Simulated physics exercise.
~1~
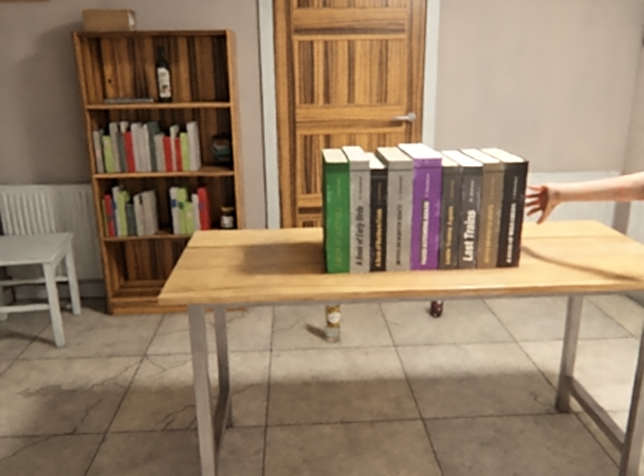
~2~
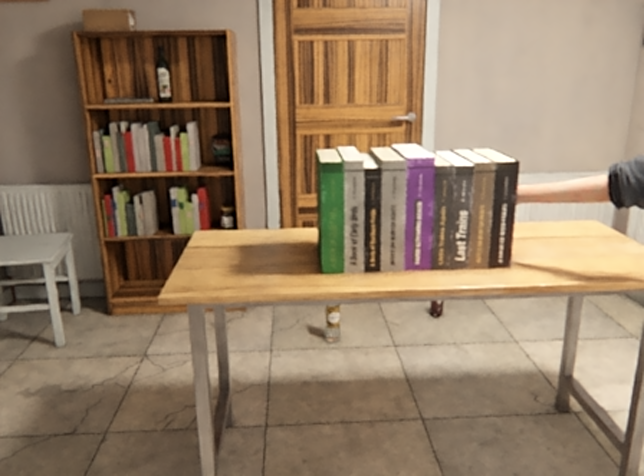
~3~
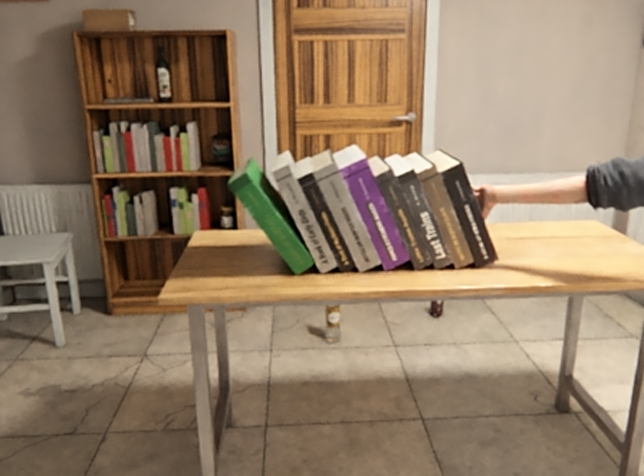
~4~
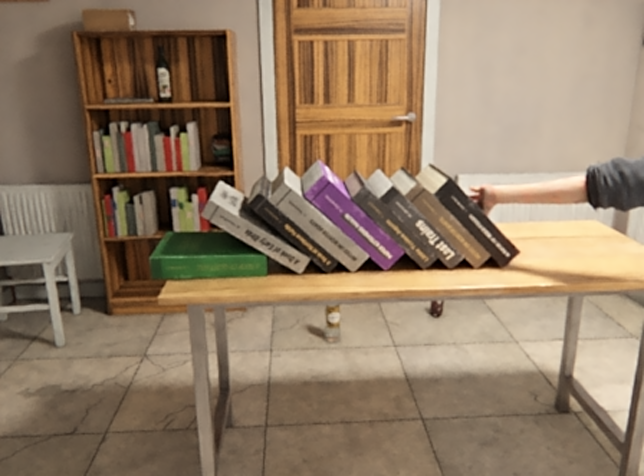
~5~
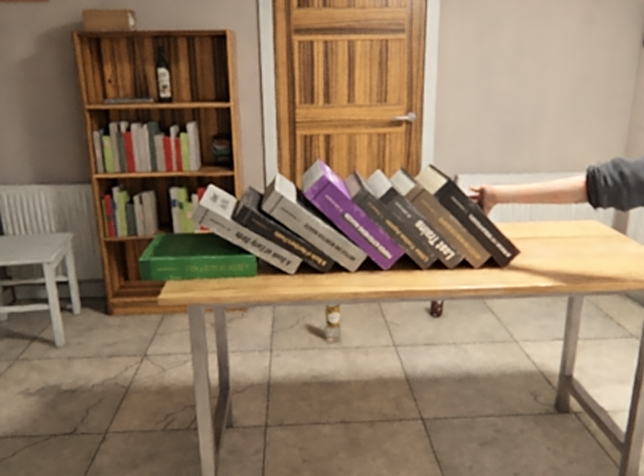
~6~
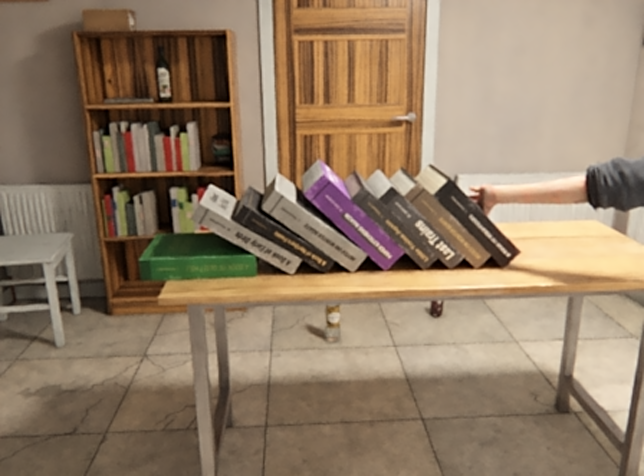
In a dining room seen from the front, a row of thick box files stands upright on a wooden table, a green one at the left end and a purple one near the middle among grey, black and brown ones. Behind are a bookshelf, a wooden door and a white chair. A hand reaches in from the right and pushes the row slightly left. The files then tip leftward together, and the green one drops onto its side. It slides a little farther and rests overhanging the table's left edge, while the others stay leaning in a slanted row beside the hand.
